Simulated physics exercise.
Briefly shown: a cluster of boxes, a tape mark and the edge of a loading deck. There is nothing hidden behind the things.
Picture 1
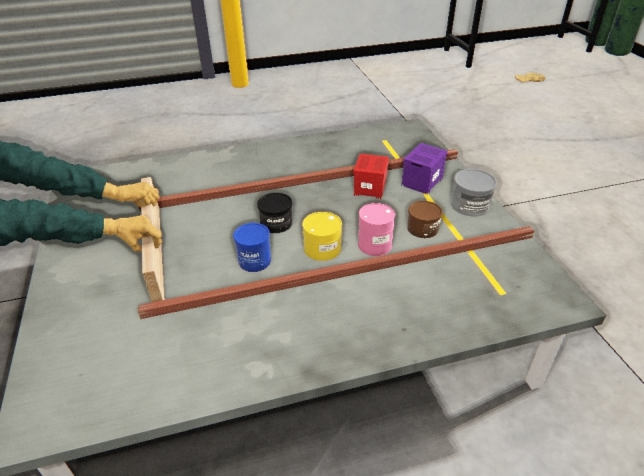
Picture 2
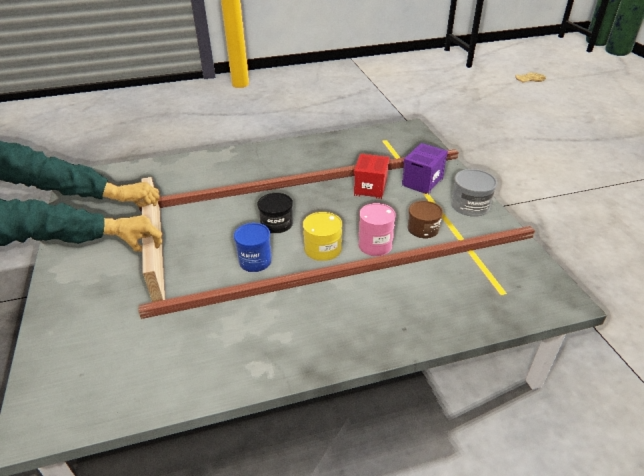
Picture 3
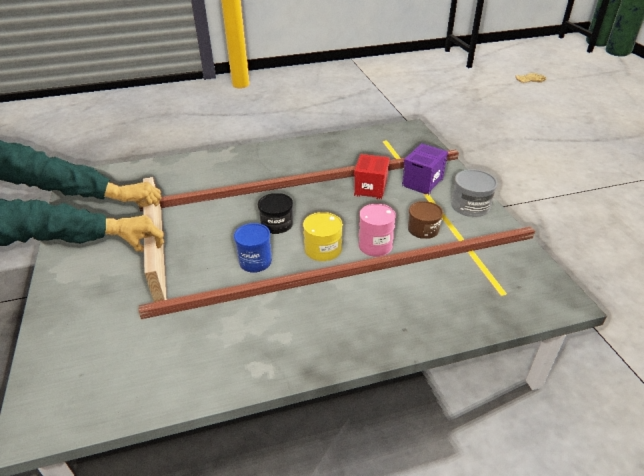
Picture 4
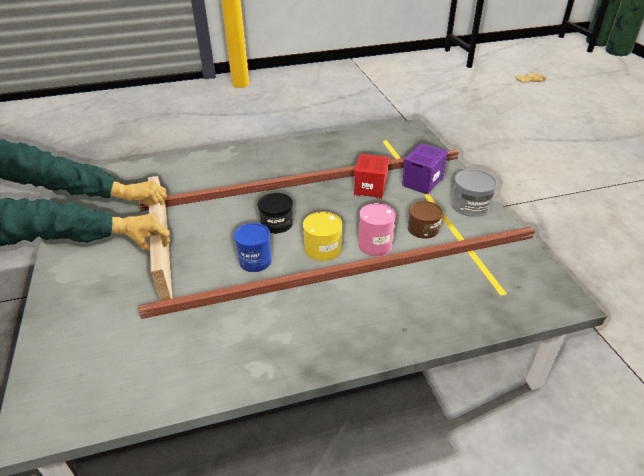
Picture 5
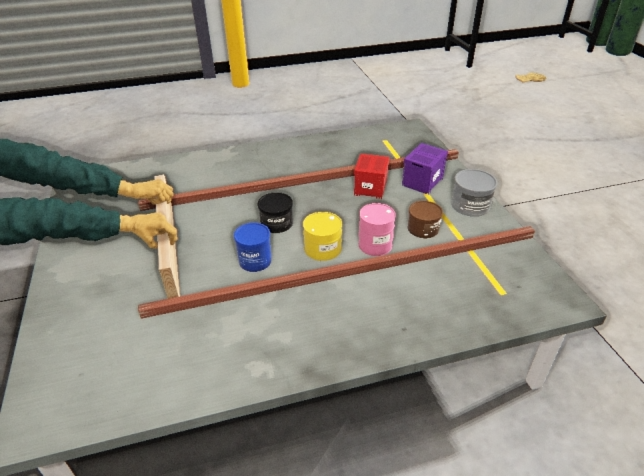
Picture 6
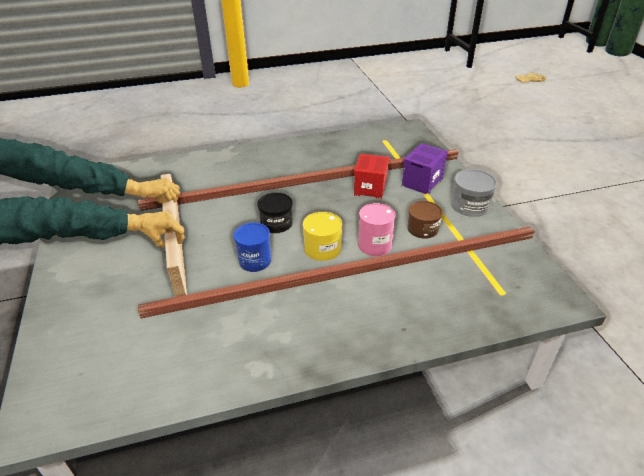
On a grey workshop table, gloved hands slide a wooden plank slightly right between red rails, toward motionless colourful cans and boxes.
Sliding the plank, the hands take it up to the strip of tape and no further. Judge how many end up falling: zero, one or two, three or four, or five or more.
Fallen: One or two.
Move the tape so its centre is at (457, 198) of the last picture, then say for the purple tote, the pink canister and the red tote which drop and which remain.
The purple tote ends up down. The pink canister stays put. The red tote stays put.
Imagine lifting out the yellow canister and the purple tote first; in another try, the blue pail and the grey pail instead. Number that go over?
Falls come to 0 the first time and 0 the other time.
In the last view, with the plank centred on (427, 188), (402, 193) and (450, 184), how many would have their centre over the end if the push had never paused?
That makes 1, 0, 2.
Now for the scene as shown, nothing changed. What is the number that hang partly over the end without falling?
As for overhanging, the count is 1.
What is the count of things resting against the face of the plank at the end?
It ends up touching 4.
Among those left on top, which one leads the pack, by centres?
Answer: The purple tote.
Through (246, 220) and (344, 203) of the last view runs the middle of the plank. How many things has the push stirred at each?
Tally: 1; 5.
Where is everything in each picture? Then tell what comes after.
The first frame shows grey pail (473, 193); purple tote (424, 169); brown pail (424, 220); plank (152, 237); tape (432, 203).
The second frame shows purple tote (424, 169); black pail (276, 213).
The third frame shows brown pail (425, 220); red tote (372, 177).
The fourth frame shows grey pail (473, 193); pink canister (376, 230).
The fifth frame shows purple tote (424, 169); plank (166, 234).
The sixth frame shows grey pail (473, 193); purple tote (424, 169); brown pail (424, 220); plank (173, 232); tape (433, 203).
Soon after, none off yet; grey pail at rest near (473, 193); purple tote at rest near (424, 169); brown pail at rest near (424, 220).
Then, none off yet; grey pail at rest near (473, 193); purple tote at rest near (424, 169); brown pail moved a little near (438, 216).
By the end, the number that fall off is one or two; fallen, grey pail.
